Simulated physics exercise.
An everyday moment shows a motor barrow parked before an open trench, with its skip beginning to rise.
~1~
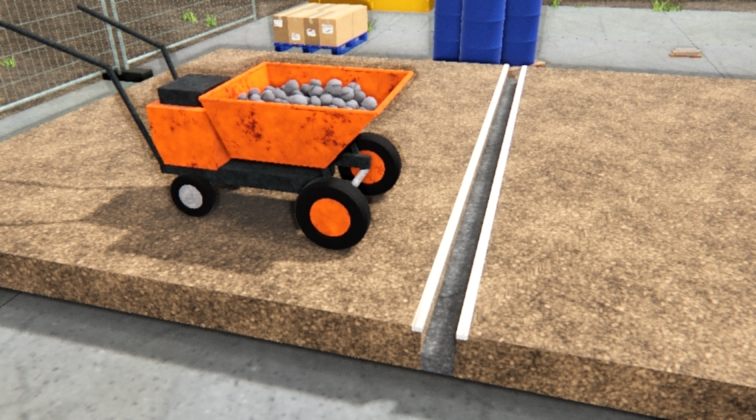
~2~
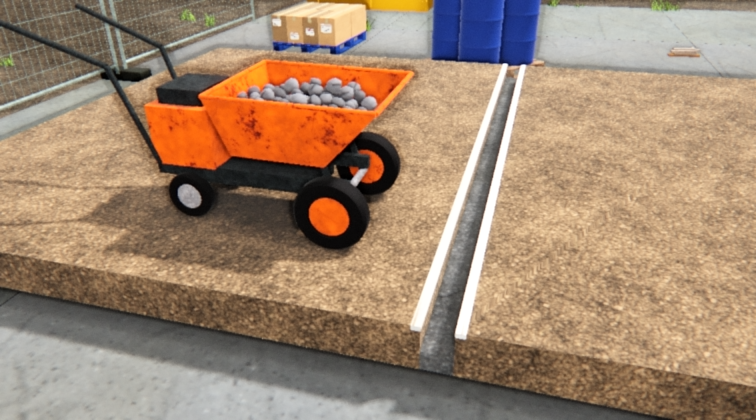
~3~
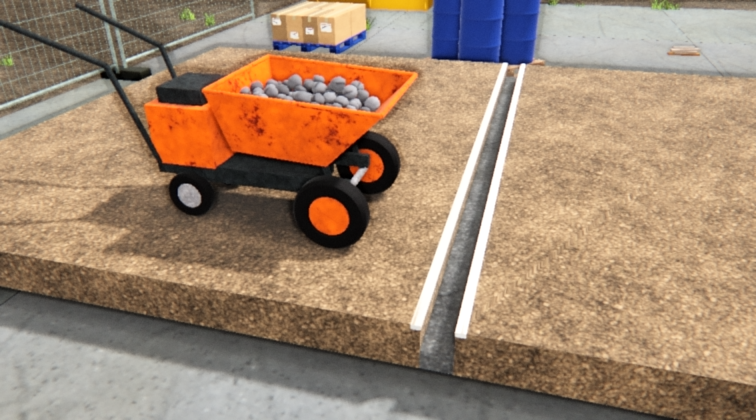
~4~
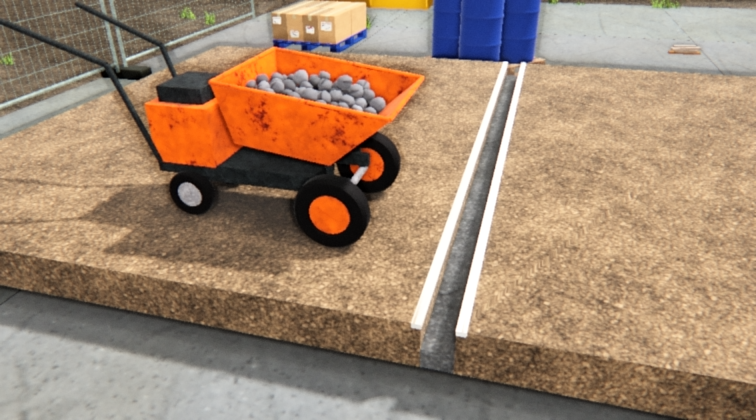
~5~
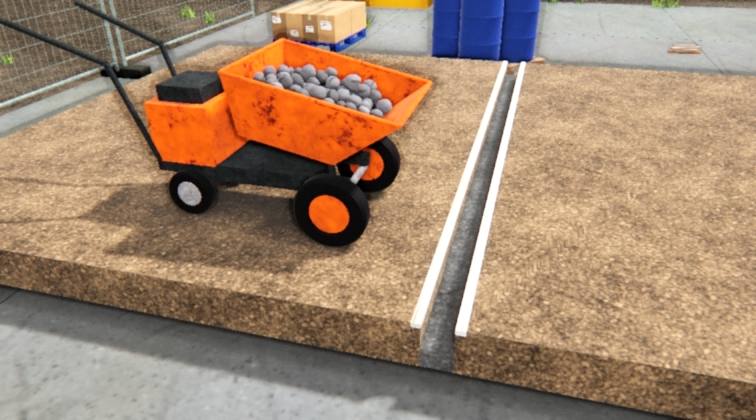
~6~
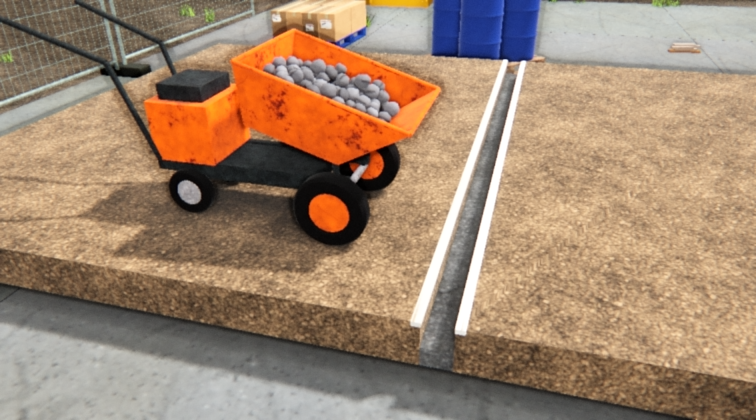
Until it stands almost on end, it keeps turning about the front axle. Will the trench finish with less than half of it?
Yes, less than half.
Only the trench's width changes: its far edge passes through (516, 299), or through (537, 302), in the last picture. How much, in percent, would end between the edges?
The first case gives close to 80 per cent and the second close to 90 per cent.
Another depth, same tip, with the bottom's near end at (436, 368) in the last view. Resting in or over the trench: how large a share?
The share comes to around 40 percent.
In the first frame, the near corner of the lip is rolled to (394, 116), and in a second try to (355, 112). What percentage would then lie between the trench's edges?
First try: Some 0 %; second try: 40 %.
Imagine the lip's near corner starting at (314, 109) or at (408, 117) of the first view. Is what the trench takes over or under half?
In turn: Under half; the smaller part.
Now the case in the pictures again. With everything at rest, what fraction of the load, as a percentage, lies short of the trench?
Share of load: Near 0 %.
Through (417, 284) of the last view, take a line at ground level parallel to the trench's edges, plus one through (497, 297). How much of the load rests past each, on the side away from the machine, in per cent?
Close to 80 per cent, then close to 40 per cent.
Soon after the last picture, skip tipped steeply; all in the skip.
A little later, skip tipped right over; most in the skip; a small part in or heaped over the trench; a small part beyond it; a stray few falling.
Later still, skip tipped right over; about a quarter in the skip; about a quarter in or heaped over the trench; about half beyond it.
By the end, skip tipped right over; a small part in the skip; about a quarter in or heaped over the trench; about half beyond it.
